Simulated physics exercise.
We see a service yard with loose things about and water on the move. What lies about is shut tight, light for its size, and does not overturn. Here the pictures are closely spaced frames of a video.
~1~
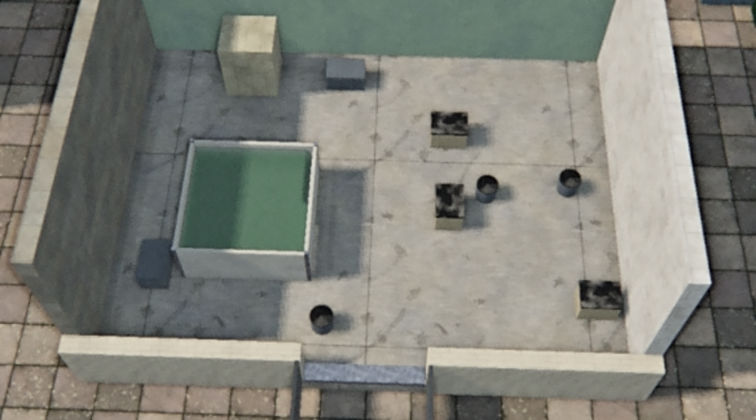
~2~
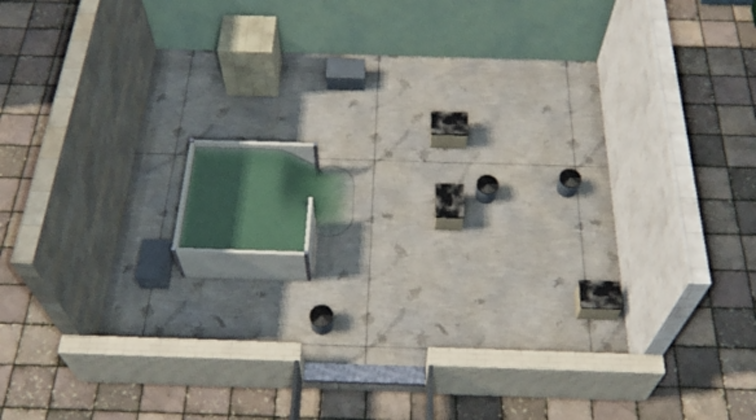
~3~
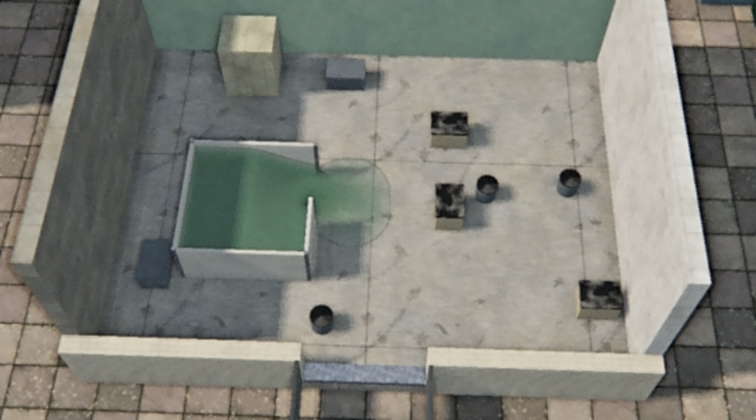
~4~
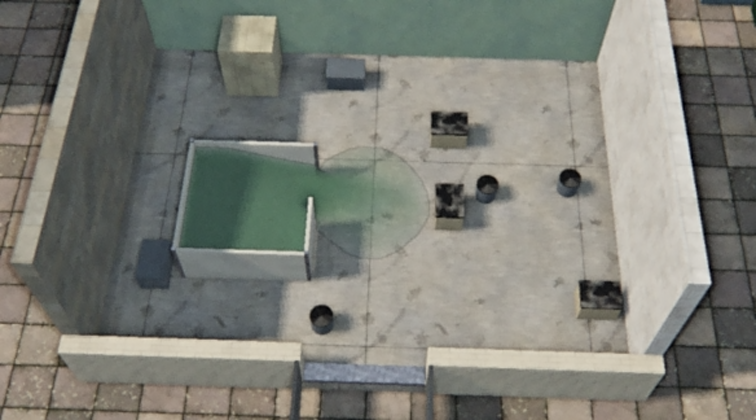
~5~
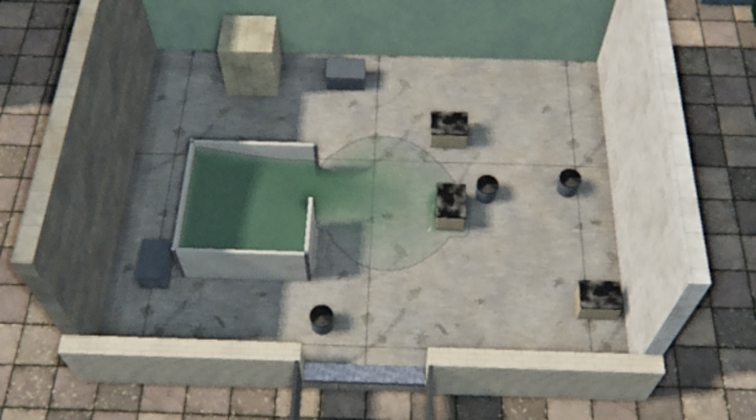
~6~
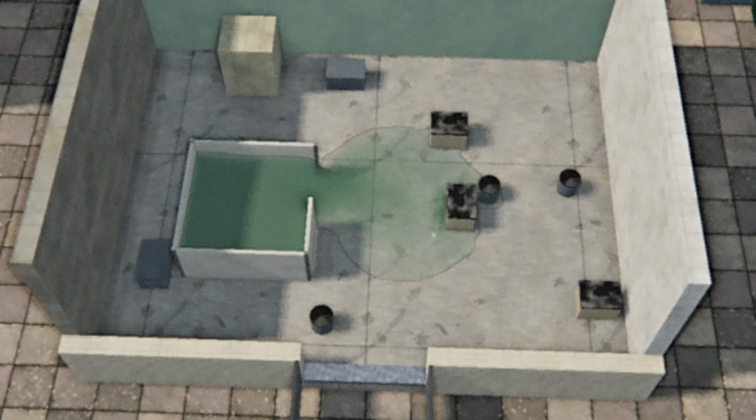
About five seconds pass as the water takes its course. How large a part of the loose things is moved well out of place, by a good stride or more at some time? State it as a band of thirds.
The portion moved well away stays in the middle third.
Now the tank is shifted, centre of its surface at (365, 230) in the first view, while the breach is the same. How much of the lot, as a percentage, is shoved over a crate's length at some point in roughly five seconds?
My answer would be about 60 in a hundred.
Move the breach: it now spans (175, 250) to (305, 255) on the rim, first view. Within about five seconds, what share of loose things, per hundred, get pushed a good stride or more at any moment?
Near 50 %.
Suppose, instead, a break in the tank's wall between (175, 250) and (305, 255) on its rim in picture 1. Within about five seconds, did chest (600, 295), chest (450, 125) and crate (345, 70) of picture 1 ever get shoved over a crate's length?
Here is how they go, in order: Dislodged that far, fails to go that far, and fails to go that far.
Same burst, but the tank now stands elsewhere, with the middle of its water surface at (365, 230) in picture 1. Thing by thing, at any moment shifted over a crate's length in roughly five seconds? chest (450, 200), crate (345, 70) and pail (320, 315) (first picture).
In order: Went well off, remained close by, went well off.
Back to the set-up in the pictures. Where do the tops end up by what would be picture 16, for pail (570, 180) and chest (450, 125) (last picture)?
Estimate: First at (606, 176), second at (533, 76), approximately.
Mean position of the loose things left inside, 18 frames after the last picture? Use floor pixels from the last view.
The average lies close to (467, 220).
A moment on, 2 of 8 are well off their spots; 0 afloat.
Next, 3 of 8 are well off their spots; 2 afloat.
Later, 4 of 8 are well off their spots; 5 afloat.
In the end, 5 of 8 are well off their spots, and 5 have been at some point; 4 afloat.
